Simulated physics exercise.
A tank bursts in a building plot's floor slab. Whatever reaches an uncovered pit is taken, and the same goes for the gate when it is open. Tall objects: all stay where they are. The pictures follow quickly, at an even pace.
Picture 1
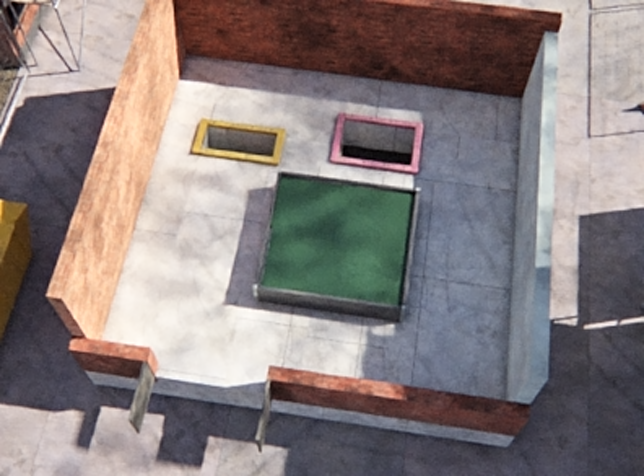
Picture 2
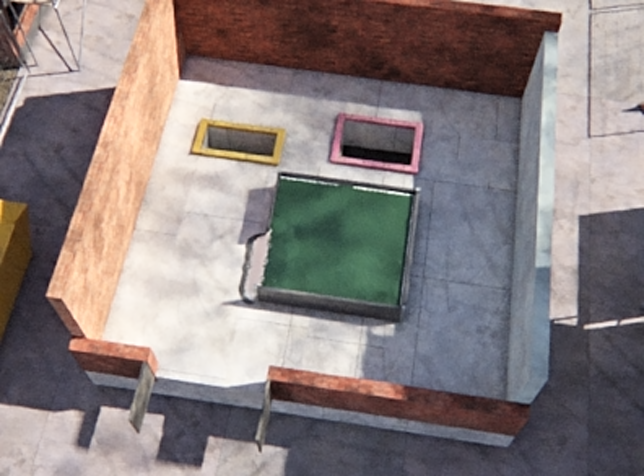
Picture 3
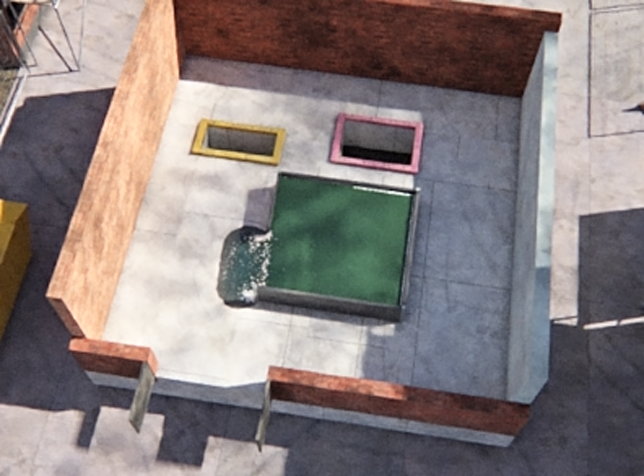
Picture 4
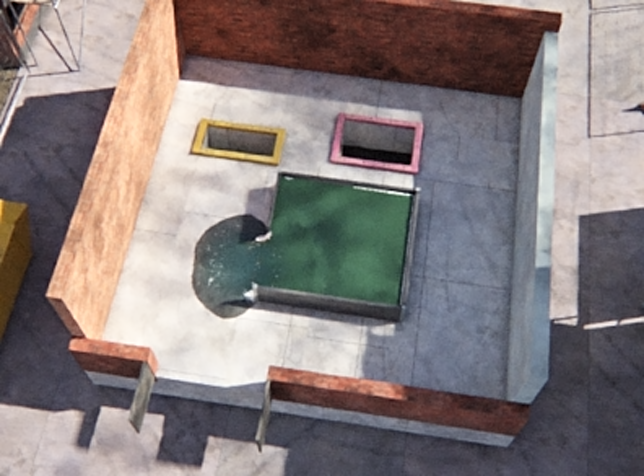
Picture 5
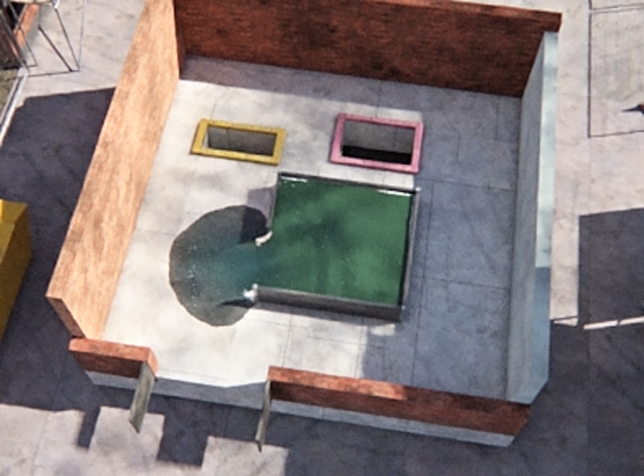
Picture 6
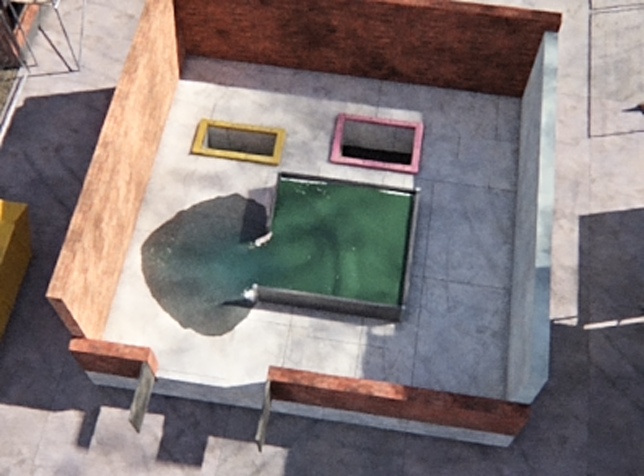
A square tank of green water sits on a pale slab inside low brick walls, seen from high above by a camera that stays still. Behind it are a yellow-framed opening on the left and a pink-framed one on the right, with a gap in the front wall. The tank's left side bursts open, and water pours out leftward, spreading across the slab in a widening, dark, rounded pool.
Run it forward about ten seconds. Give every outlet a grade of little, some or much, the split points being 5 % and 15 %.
Grades: Gate - much; pink pit - little; yellow pit - little.
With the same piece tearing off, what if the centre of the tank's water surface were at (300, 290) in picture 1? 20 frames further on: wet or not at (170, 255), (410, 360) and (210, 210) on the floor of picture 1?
Going through the three spots, I'd say swamped, high and dry, swamped.
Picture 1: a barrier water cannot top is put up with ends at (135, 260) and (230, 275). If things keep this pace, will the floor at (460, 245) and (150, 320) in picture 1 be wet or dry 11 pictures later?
Untouched, soaked.
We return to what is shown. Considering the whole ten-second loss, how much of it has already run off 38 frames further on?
Log: Around 50 %, estimated.
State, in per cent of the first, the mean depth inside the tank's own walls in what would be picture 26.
56 percent or thereabouts.
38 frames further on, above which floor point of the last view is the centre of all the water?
Centre of mass: Roughly (266, 236).
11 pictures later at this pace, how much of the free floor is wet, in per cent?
My estimate is near 20 per cent.
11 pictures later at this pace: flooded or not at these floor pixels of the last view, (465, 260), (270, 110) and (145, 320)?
Points in order - 1: Unwetted; 2: Unwetted; 3: Inundated.
A moment on, water covers 20 % of the floor; the gate 0 %, the pink pit 0 %, the yellow pit 0 %.
Next, water covers 20 % of the floor; the gate 0 %, the pink pit 0 %, the yellow pit 0 %.
Then, water covers 30 % of the floor; the gate 2 %, the pink pit 0 %, the yellow pit 0 %.
Later, water covers 60 % of the floor; the gate 8 %, the pink pit 0 %, the yellow pit 1 %.
In the end, water covers 85 % of the floor; the gate 17 %, the pink pit 0 %, the yellow pit 1 %.
